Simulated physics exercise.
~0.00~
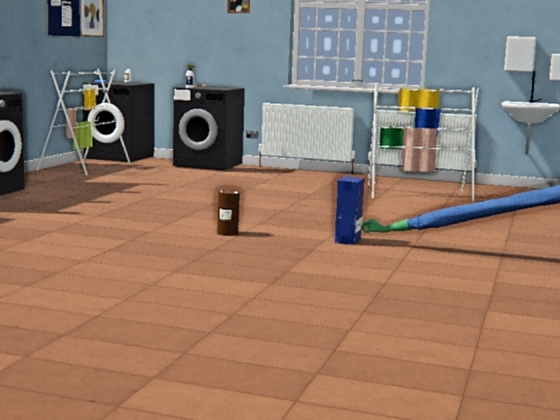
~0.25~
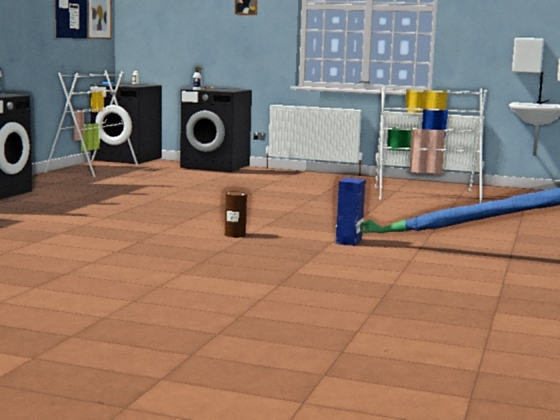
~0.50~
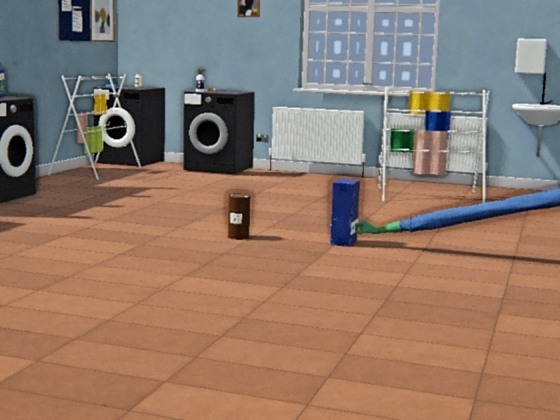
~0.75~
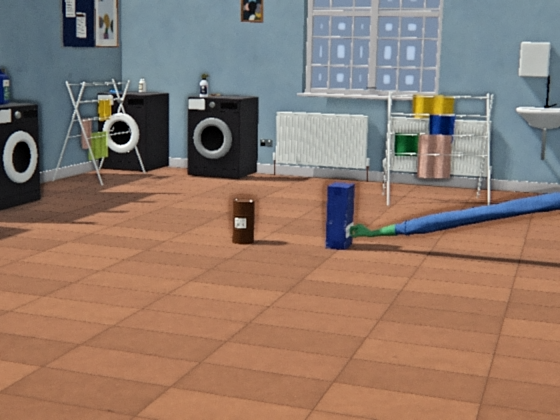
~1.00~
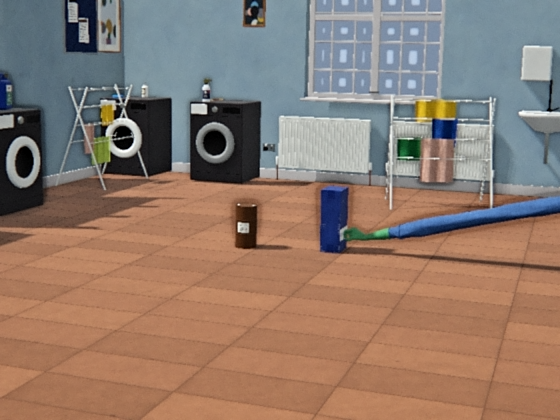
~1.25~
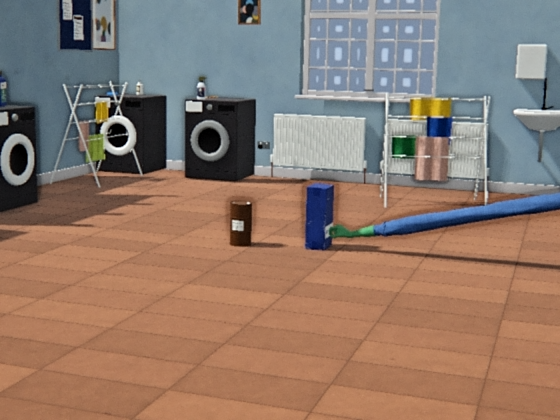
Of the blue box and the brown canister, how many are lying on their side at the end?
None of them are. The blue box has slid left but is still upright, and the brown canister is standing in its original place.
